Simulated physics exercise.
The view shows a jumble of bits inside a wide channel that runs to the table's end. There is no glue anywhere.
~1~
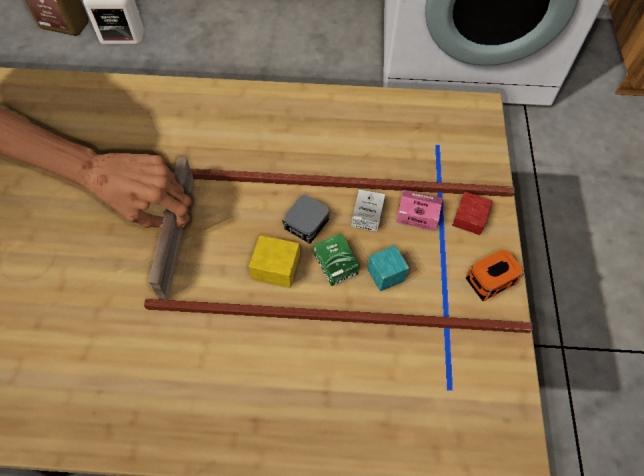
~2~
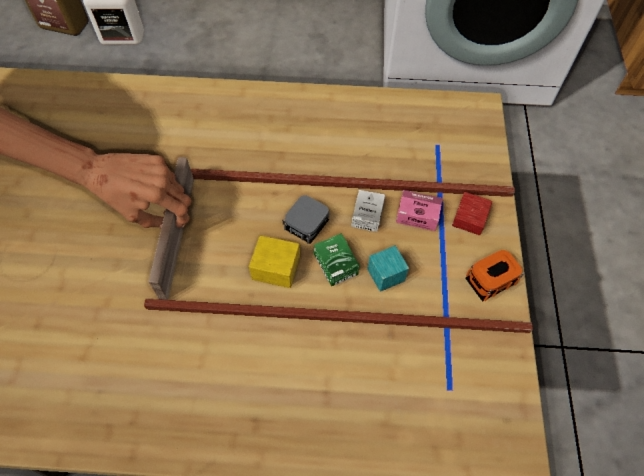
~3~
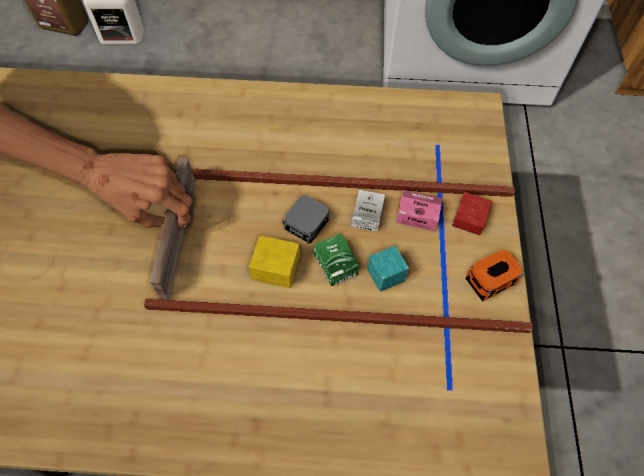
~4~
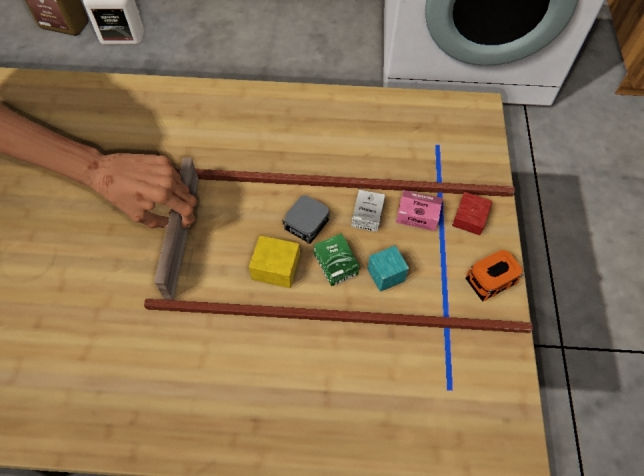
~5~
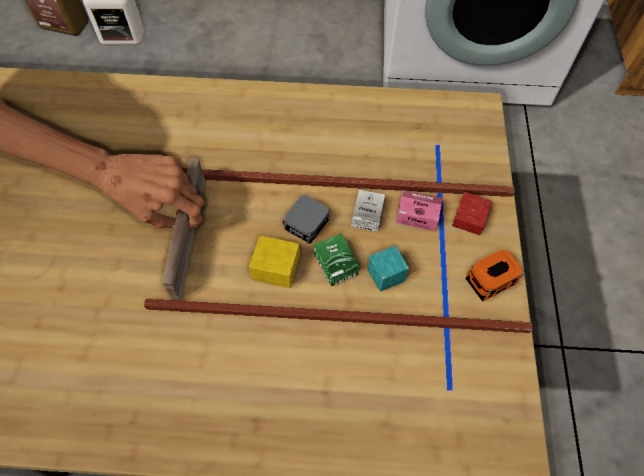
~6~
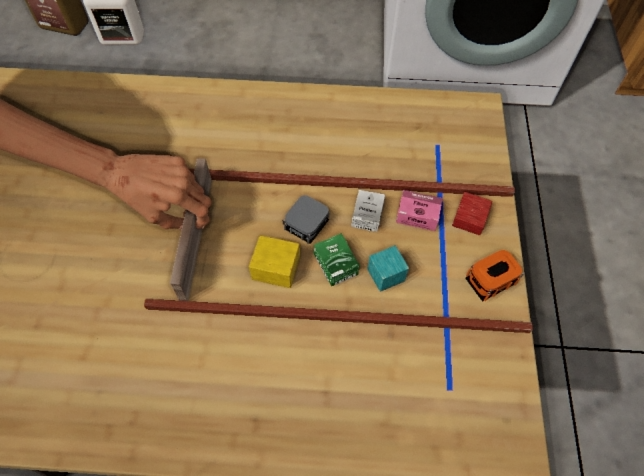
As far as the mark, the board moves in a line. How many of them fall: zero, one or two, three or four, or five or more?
Three or four.
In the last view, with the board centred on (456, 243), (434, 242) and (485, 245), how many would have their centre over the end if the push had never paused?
The numbers past the end are 4, 2 and 6.
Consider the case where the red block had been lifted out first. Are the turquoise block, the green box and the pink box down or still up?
Turquoise block: Down; green box: Still up; pink box: Down.
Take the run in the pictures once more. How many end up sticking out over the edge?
The count is 0.
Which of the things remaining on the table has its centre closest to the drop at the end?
Answer: The green box.
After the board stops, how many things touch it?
I count 2 of them.
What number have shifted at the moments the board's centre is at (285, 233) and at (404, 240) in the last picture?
The first number is 3, the next one 8.
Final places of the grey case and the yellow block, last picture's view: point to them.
Roughly (459, 222), and the other roughly (467, 270).
Early on, none off yet; orange case at rest near (494, 275); red block at rest near (472, 213); pink box at rest near (419, 210).
Finally, the number that fall off is three or four; lost, turquoise block, pink box, red block and orange case.
